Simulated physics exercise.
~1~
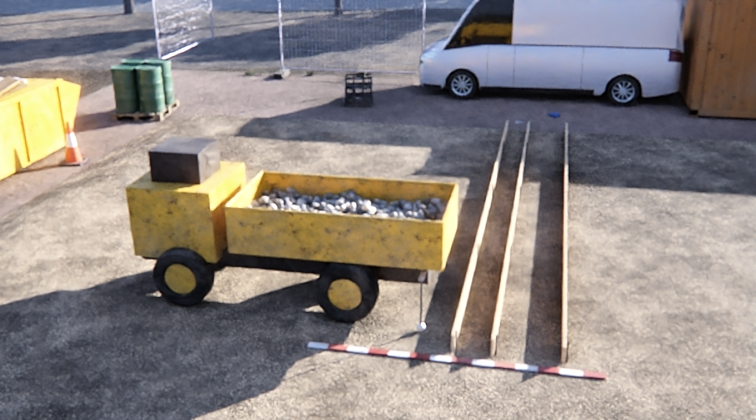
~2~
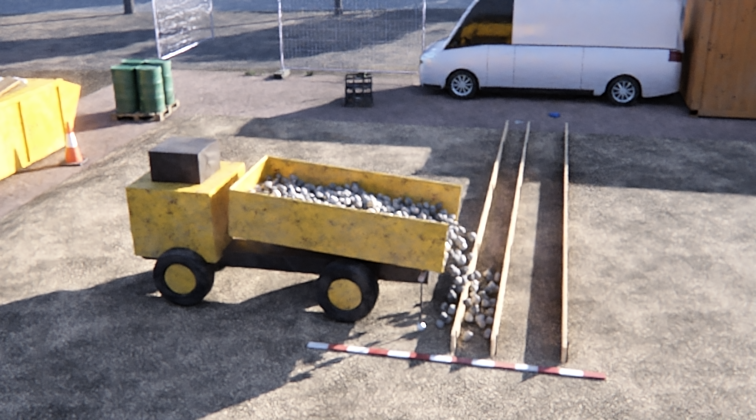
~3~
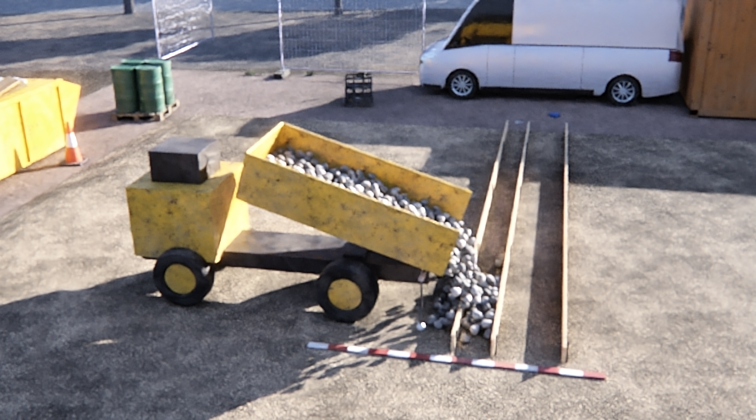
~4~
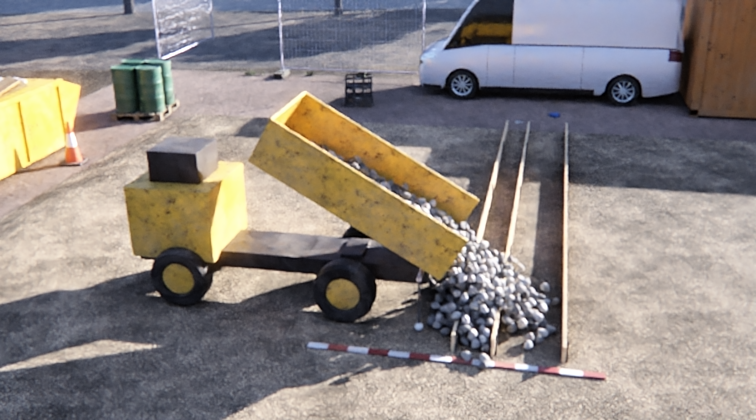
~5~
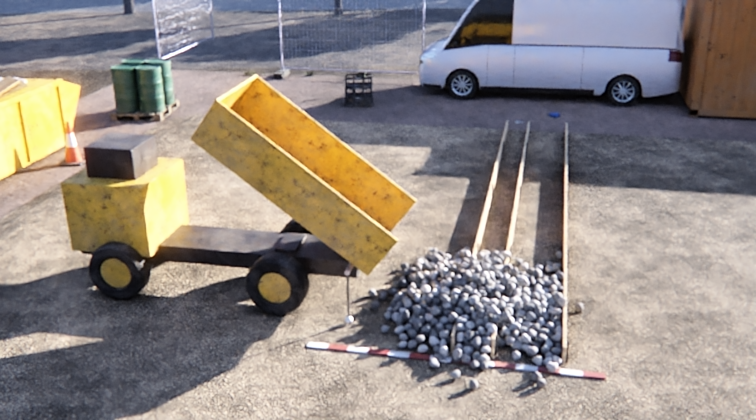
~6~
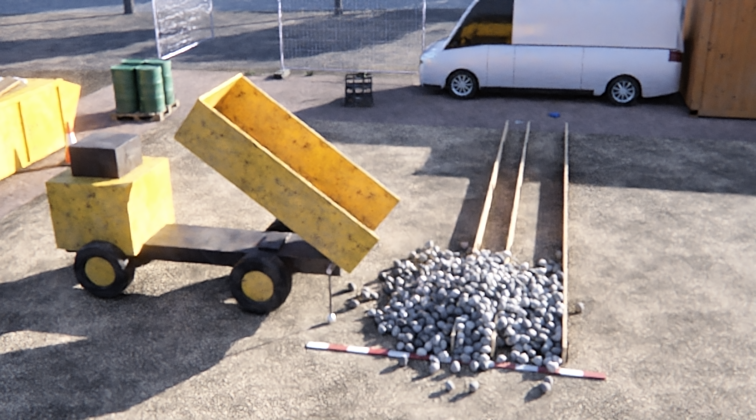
A yellow tipping truck loaded with smooth grey stones stands on a sunlit building site, seen from above and to the side, with three long boards to its right, a red and white pole in front, and a white van, green drums and fencing behind. Its bed tilts steadily, rear end down, and stones spill across the nearest boards. As the bed steepens, the pile spreads rightward. The truck then moves left, its bed raised and empty. The stones settle in a broad heap over the boards' near ends, many lying short of them and a few scattered past the pole.
